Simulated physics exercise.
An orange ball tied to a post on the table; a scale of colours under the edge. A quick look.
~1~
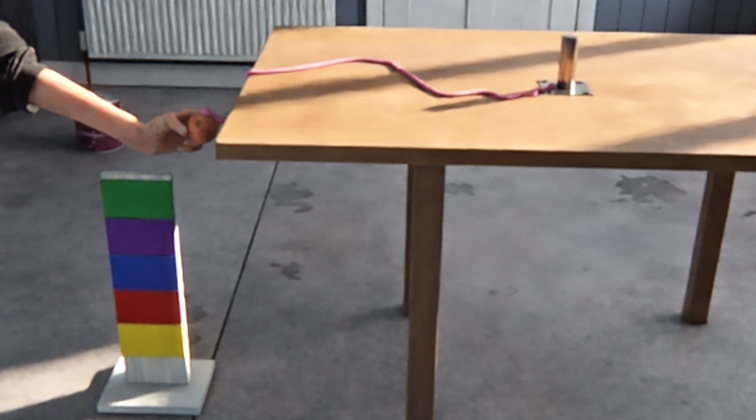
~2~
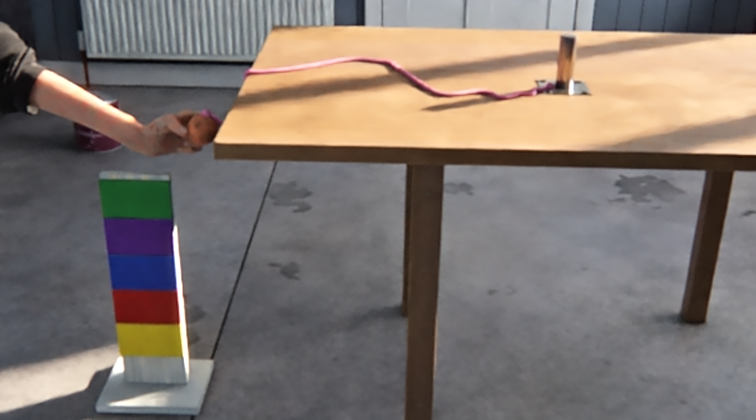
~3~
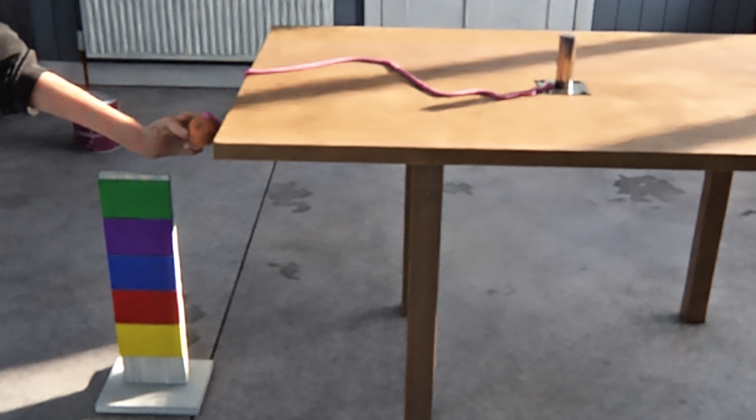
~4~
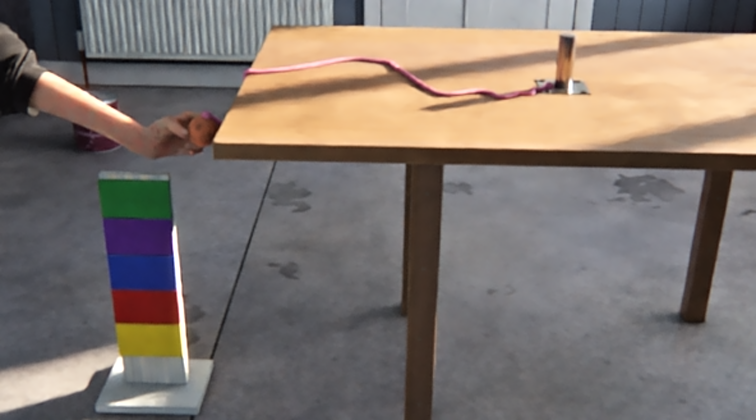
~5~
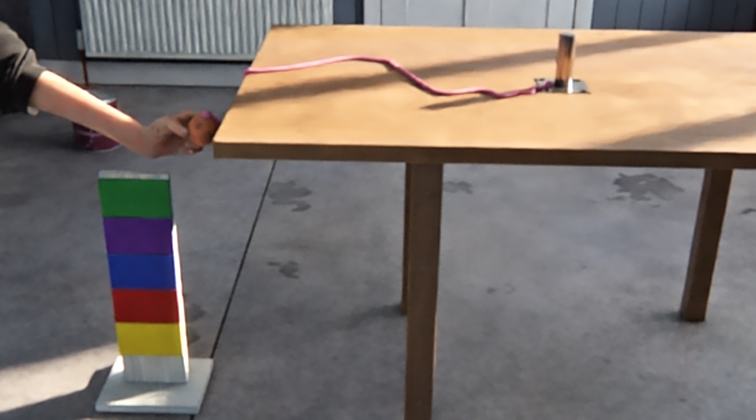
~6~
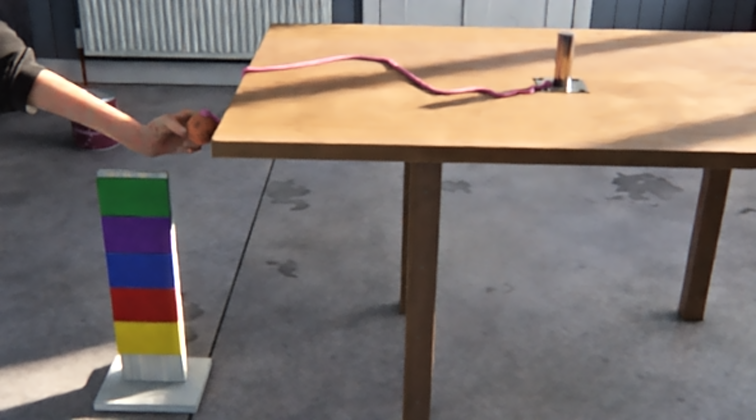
A hand holds an orange ball almost still at the left edge of a wooden table, with a purple cord running across the top to a small upright post, while a striped colour scale stands below.
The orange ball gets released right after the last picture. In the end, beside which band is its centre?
Beside blue.
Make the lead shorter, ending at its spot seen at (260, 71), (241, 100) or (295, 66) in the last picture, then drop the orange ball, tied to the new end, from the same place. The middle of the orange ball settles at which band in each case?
For the first: Green; for the second: Purple; for the third: Above them all.
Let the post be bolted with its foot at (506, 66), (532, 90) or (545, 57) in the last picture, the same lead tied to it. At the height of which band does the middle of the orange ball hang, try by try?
Post by post, in the given order: Red; red; blue.
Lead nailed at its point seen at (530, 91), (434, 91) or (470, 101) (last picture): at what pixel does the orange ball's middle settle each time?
Result per try (px, approx.): (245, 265); (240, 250); (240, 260).
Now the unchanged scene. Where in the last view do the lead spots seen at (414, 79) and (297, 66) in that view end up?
In that view they reach (356, 78) and (246, 140).
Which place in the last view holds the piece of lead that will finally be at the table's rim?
You'd find it at roughly (352, 58).
Soon after, ball near (283, 258); level with blue.
Then, ball near (233, 274); level with blue.
At rest, ball near (248, 274); level with blue. The lead holds its middle at blue.
